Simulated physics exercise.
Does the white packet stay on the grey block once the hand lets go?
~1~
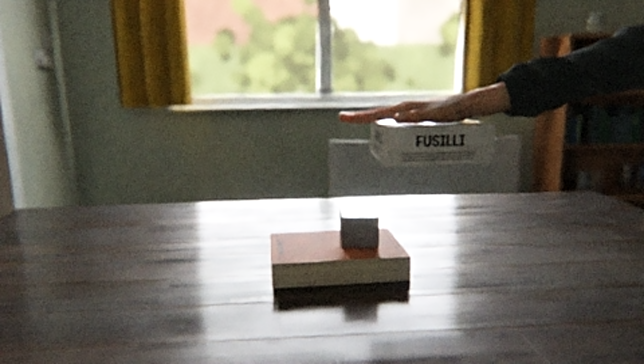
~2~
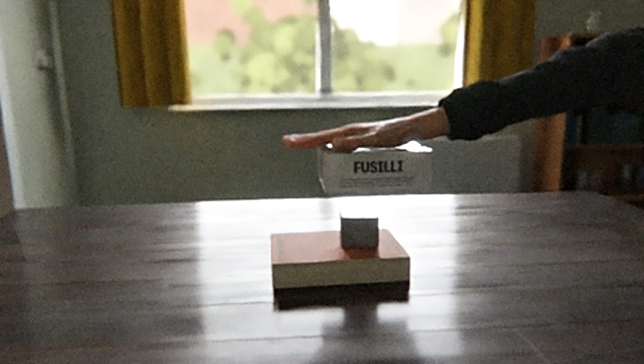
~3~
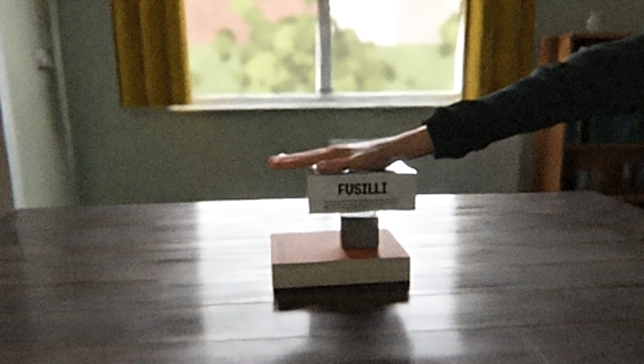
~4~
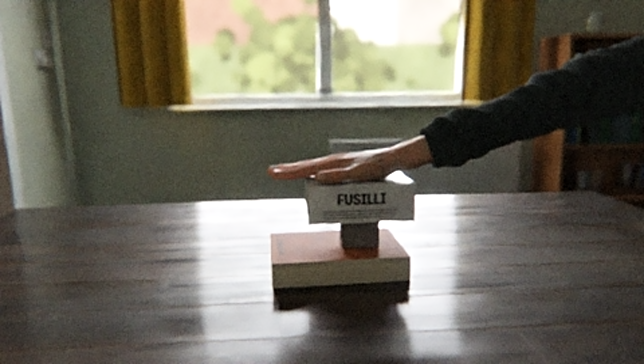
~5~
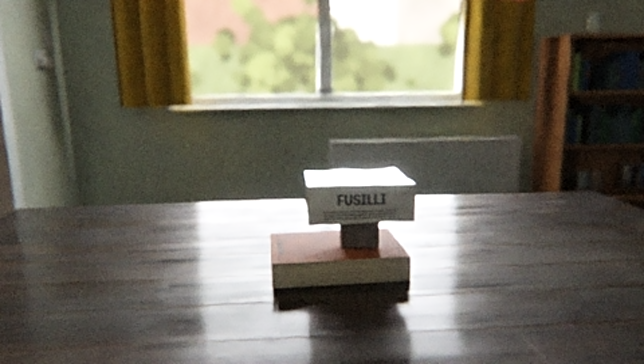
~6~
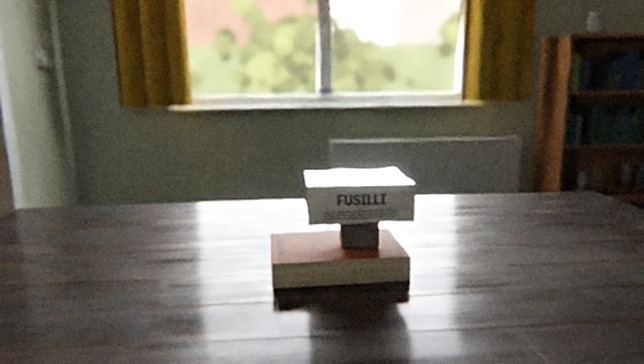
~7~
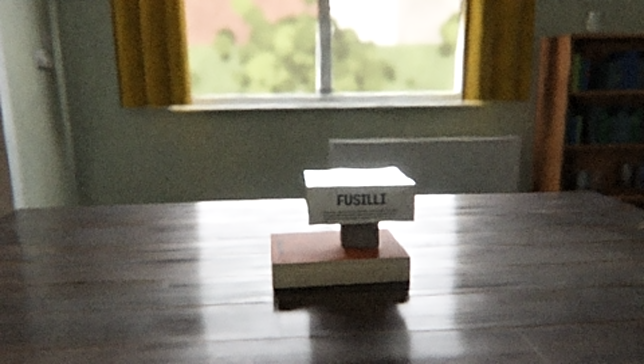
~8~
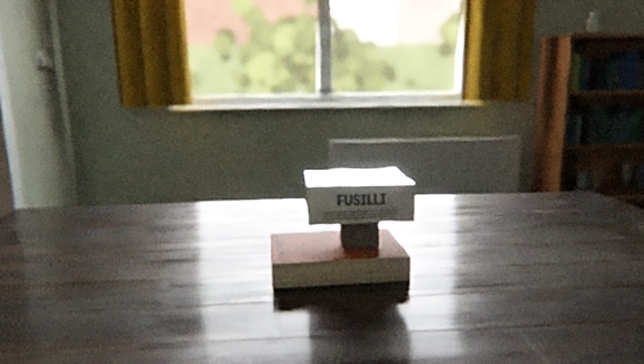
Yes, the white packet stays on the grey block, and the pile keeps its balance on the orange book.
